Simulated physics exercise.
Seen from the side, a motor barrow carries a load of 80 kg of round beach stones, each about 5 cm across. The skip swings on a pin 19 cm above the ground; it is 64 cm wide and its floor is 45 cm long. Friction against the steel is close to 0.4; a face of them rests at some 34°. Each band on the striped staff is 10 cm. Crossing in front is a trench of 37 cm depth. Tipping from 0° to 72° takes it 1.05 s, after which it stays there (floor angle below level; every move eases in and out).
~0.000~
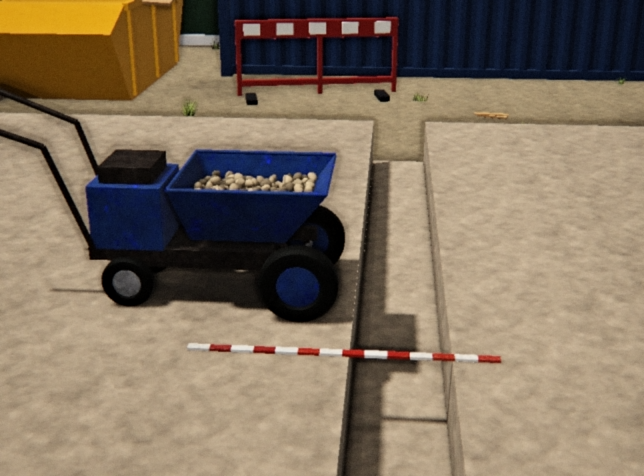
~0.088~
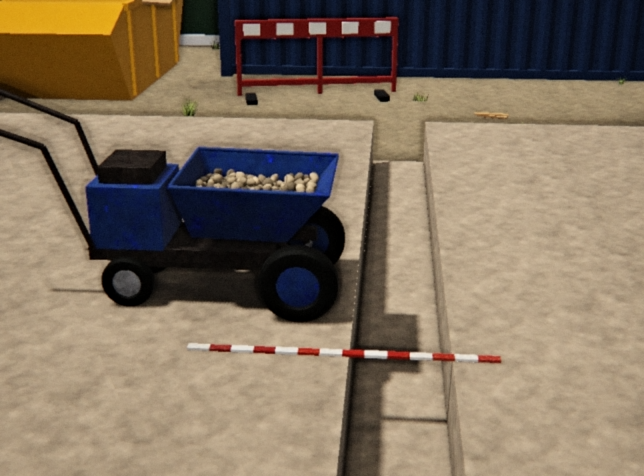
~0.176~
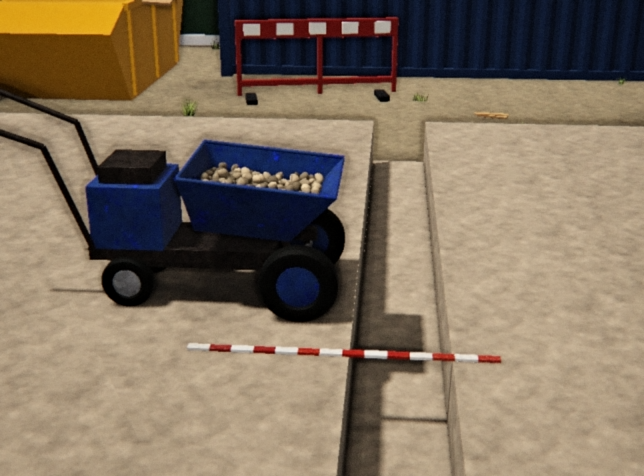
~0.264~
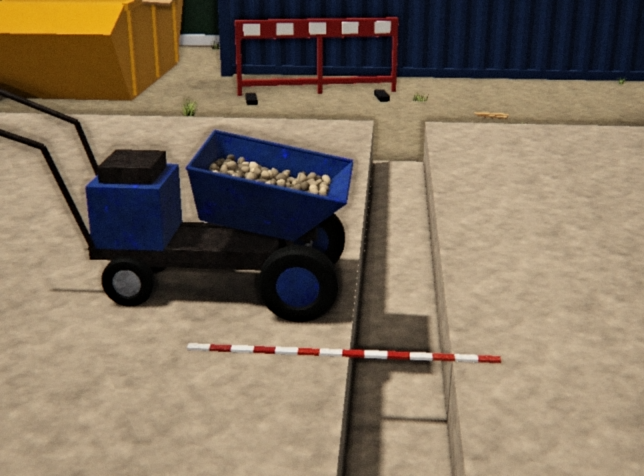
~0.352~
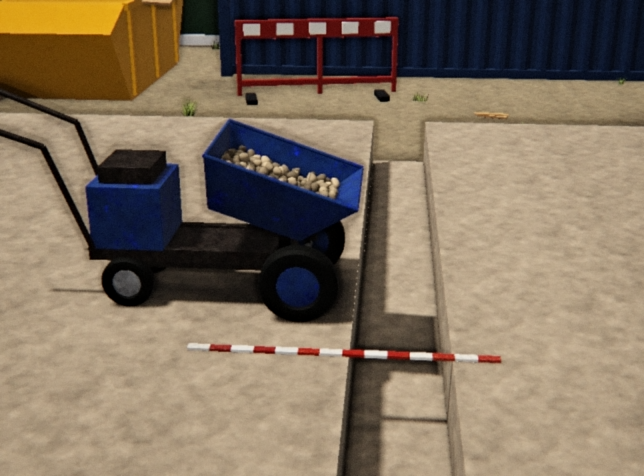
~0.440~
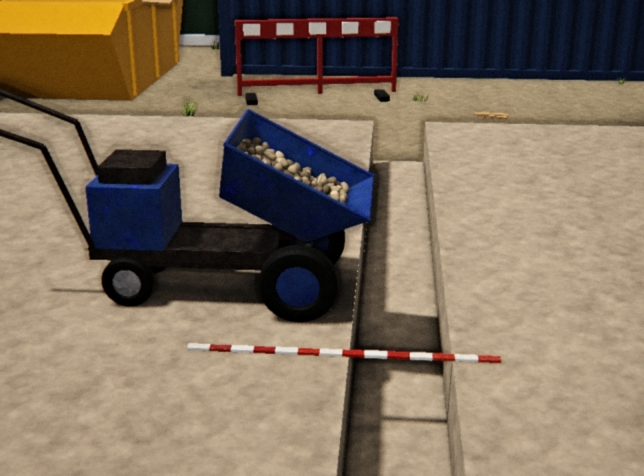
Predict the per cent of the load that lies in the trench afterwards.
63 per cent.
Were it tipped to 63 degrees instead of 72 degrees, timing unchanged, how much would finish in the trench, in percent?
In that case around 70 percent.
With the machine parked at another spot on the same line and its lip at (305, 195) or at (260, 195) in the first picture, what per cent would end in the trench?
Roughly 90 per cent, then 100 per cent.
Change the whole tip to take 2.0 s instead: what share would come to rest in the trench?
That works out at about 75 in a hundred.
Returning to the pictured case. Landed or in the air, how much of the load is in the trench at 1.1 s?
Close to 30 per cent at that time.
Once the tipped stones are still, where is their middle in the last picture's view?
Somewhere around (433, 352) in the last picture.
After 0.8 s the floor is at 61°; 100 % in the skip; the foremost stones are at (385, 241).
After 1.1 s the floor is at 72°; 57 % in the skip, 30 % in the trench, 13 % past the trench; the foremost stones are at (477, 295).
After 1.5 s the floor is at 72°; 13 % in the skip, 49 % in the trench, 37 % past the trench; the foremost stones are at (559, 280).
After 3.5 s the floor is at 72°; 0 % in the skip, 63 % in the trench, 37 % past the trench; the foremost stones are at (611, 277).
